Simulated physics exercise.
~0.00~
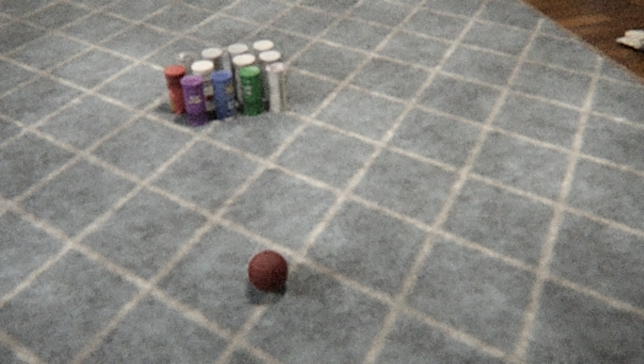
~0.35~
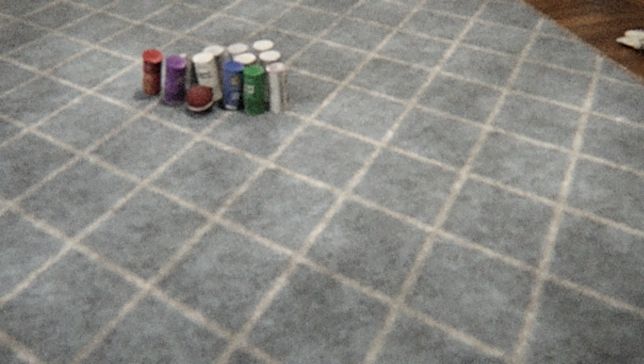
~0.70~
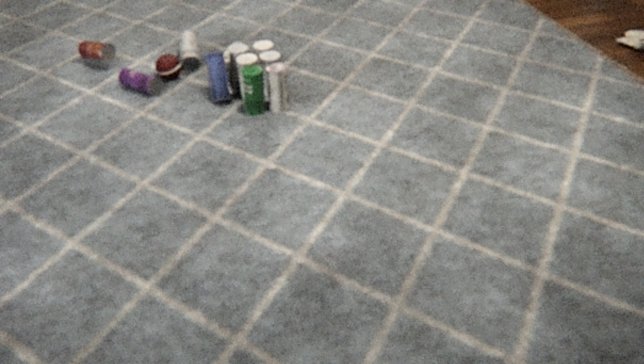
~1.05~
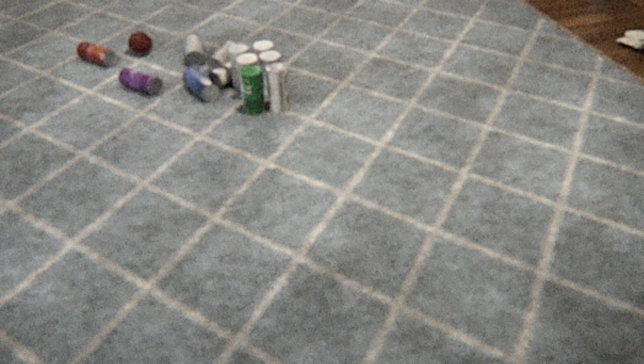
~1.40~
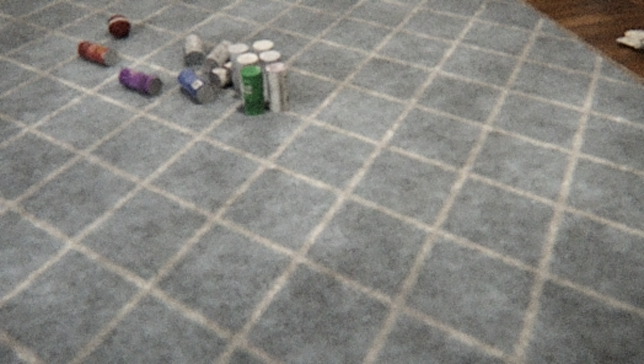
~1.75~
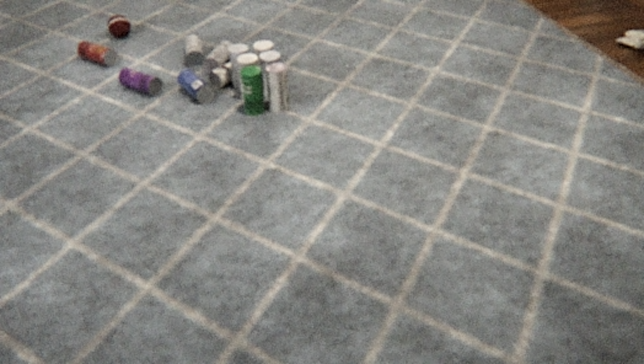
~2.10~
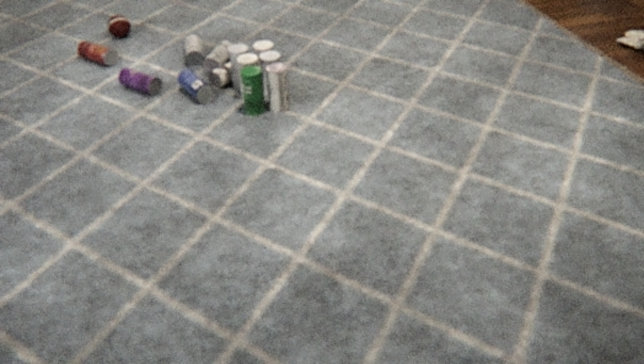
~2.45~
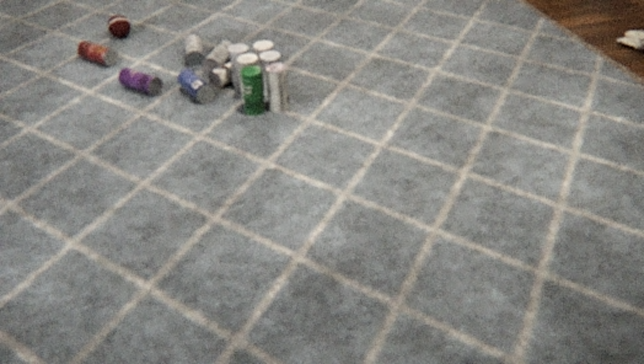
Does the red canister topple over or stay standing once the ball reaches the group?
It topples. The red canister ends up lying on its side on the carpet, off to the left of the group.
